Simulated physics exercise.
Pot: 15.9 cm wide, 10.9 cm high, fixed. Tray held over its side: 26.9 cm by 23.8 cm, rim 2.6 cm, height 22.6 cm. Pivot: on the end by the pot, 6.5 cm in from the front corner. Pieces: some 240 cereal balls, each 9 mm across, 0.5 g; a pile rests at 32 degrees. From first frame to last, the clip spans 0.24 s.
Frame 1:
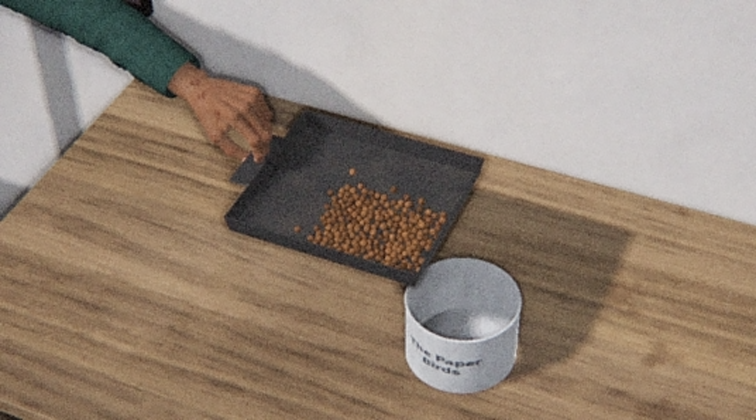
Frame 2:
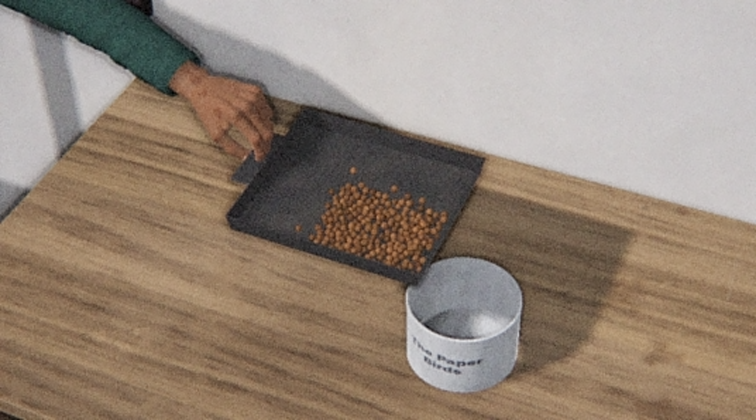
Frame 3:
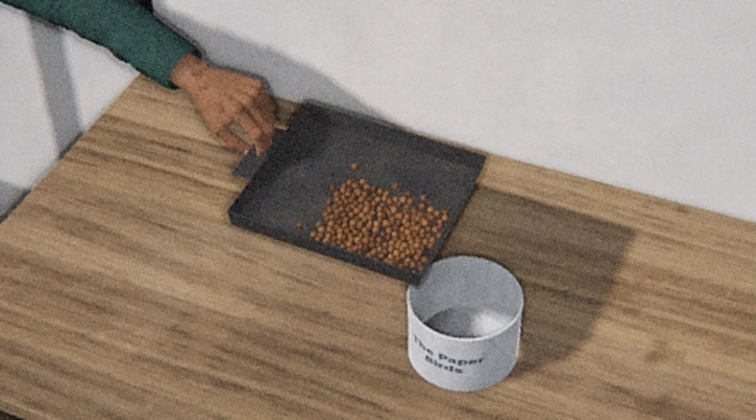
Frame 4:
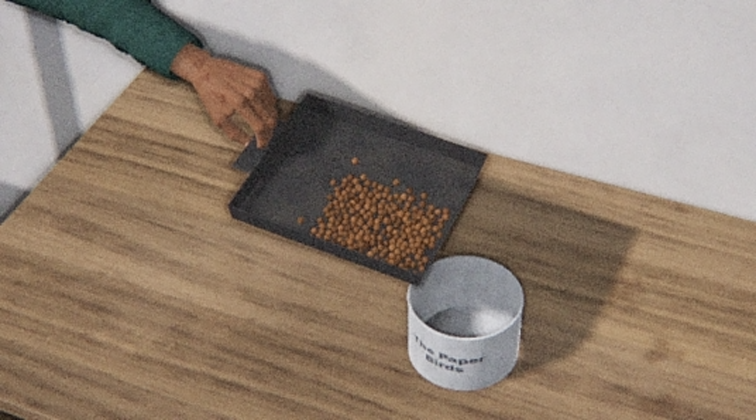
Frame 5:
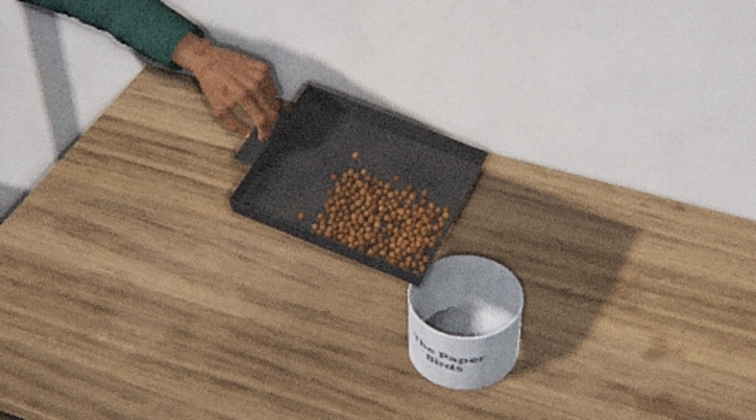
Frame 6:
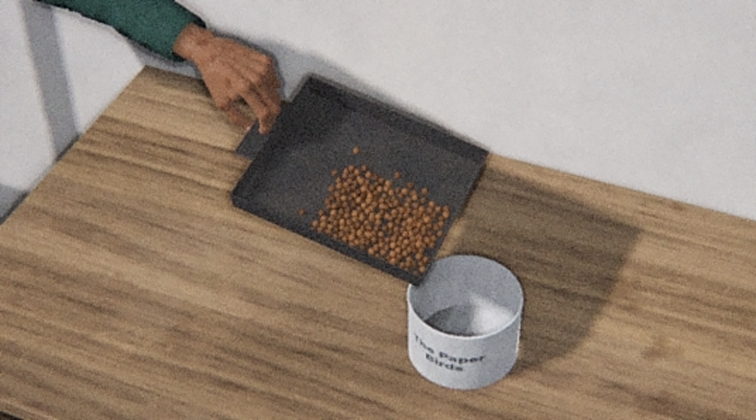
On a wooden table, a hand gradually tilts a dark tray of small brown balls.
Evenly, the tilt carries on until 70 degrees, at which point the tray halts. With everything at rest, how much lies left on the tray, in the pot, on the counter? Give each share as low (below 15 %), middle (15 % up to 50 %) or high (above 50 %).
Tray - high, pot - low, counter - low.
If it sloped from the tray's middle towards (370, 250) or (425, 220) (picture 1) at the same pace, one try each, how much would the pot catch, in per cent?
The share comes to about 0 in a hundred, then about 0 in a hundred.
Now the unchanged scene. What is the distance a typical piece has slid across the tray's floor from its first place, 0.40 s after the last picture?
1 cm.
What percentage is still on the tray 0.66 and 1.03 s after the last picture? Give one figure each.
First 100, then 100.
Then, 0.40 s after the last picture, tilt 41 degrees; the tray holds 100 %, the pot 0 %.
Then, 0.66 s after the last picture, tilt 59 degrees; the tray holds 100 %, the pot 0 %.
Then, 1.03 s after the last picture, tilt 70 degrees; the tray holds 100 %, the pot 0 %.
In the end, tray 100 %, pot 0 %, counter 0 %.
